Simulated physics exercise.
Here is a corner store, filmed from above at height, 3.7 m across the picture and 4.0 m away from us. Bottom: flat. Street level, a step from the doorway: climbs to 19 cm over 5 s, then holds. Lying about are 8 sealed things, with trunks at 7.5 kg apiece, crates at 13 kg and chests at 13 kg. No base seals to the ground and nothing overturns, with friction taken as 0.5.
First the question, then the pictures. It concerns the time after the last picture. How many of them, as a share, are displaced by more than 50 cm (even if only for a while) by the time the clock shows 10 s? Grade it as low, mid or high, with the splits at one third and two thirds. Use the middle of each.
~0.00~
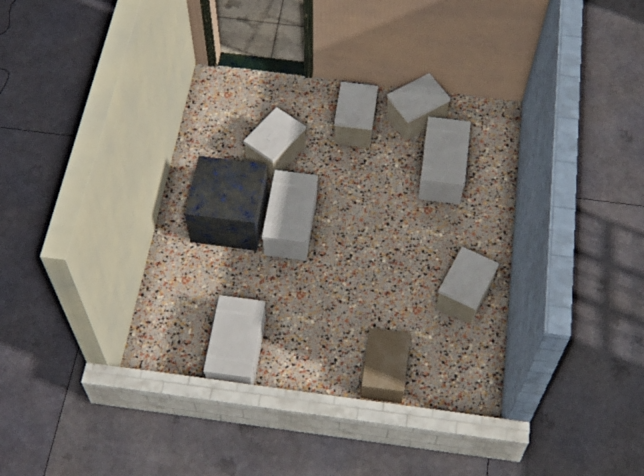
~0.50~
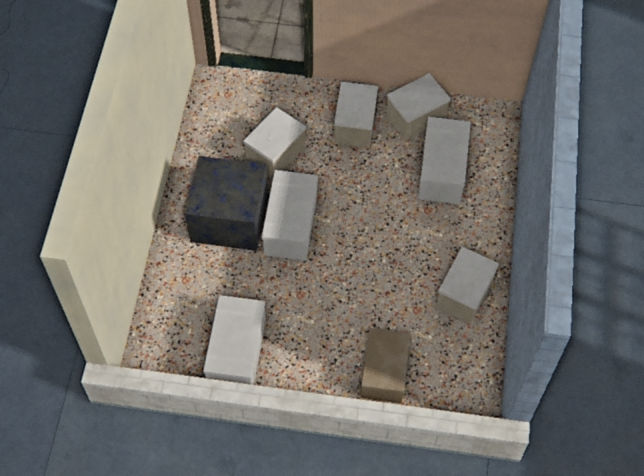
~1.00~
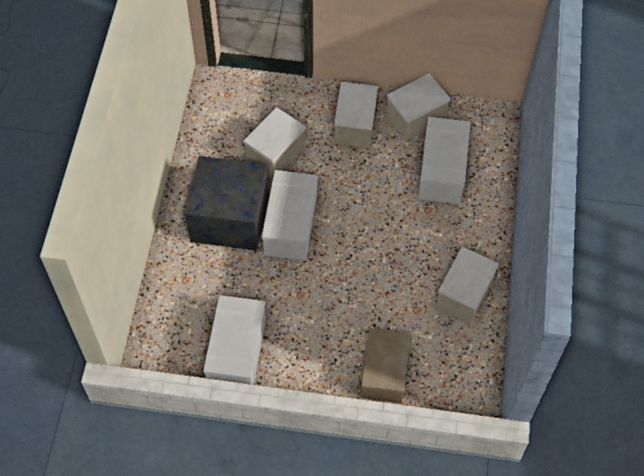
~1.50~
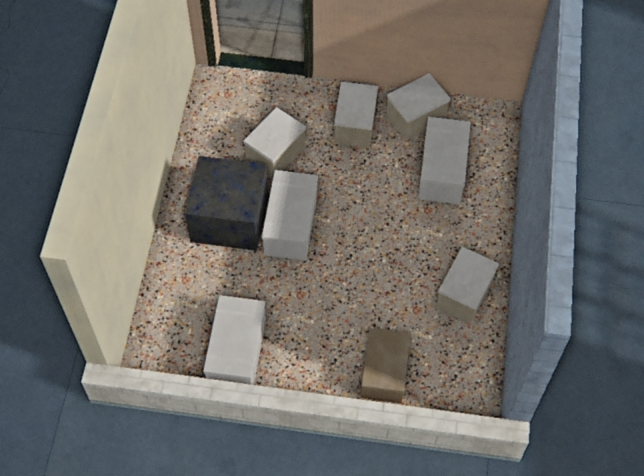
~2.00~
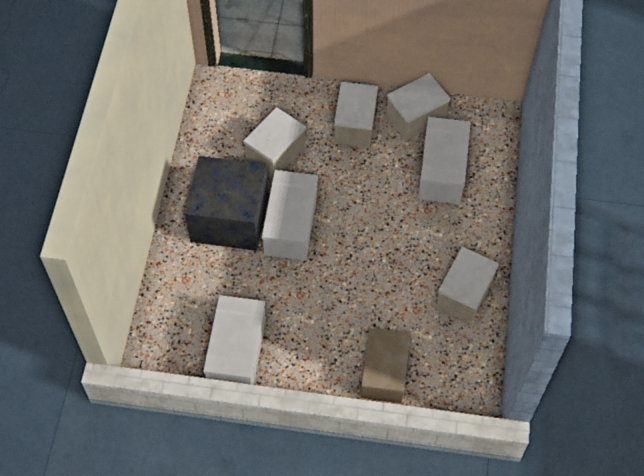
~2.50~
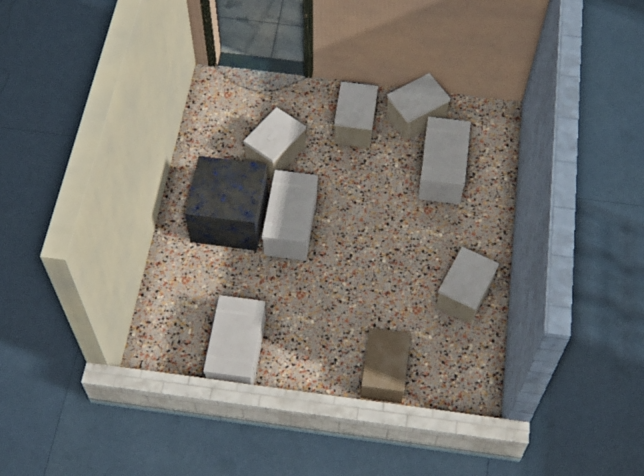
Grade: Mid, one to two thirds.
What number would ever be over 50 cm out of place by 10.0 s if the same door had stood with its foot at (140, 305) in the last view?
That would give 4.
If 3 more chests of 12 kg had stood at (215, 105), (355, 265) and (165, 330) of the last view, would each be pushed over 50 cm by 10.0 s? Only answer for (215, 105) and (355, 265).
In turn: Past it, over.
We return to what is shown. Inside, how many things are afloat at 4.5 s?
The count is 0.
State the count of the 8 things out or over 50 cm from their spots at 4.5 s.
Count then: 0.
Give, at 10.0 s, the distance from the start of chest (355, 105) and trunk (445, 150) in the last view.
One is off by 0 cm, the other by 50 cm, in the order asked.
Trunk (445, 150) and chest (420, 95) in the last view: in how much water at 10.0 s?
Depth approx. 4 cm / 2 cm.
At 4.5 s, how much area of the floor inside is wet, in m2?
Roughly 2.5 m2 of it is wet.
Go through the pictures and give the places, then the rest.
A trunk at (291, 206), on the bottom; a crate at (386, 359), on the bottom; water covers 0.0 m2; 0 of 8 have shifted, in the first picture.
A trunk at (291, 206), on the bottom; a crate at (386, 359) rests on the ground; water covers 0.0 m2; 0 of 8 have shifted, in the second picture.
A trunk at (291, 206) rests on the ground; a crate at (386, 359) rests on the ground; 0.0 m2 under water; 0 of 8 have shifted, in the third picture.
A trunk at (291, 206), on the bottom; a crate at (386, 359), on the bottom; water covers 0.0 m2; 0 of 8 have shifted, in the fourth picture.
A trunk at (291, 206), on the bottom; a crate at (386, 359) rests on the ground; water covers 0.0 m2; 0 of 8 have shifted, in the fifth picture.
A trunk at (291, 206) rests on the ground; a crate at (386, 359), on the bottom; 0.2 m2 under water; 0 of 8 have shifted, in the sixth picture.
After 3.5 s 0 of 8 are over 50 cm from their spots; 0 afloat.
After 4.5 s 0 of 8 are over 50 cm from their spots; 0 afloat.
After 7.0 s 2 of 8 are over 50 cm from their spots; 0 afloat.
After 10.0 s 5 of 8 are over 50 cm from their spots, and 5 have been at some point; 4 afloat.
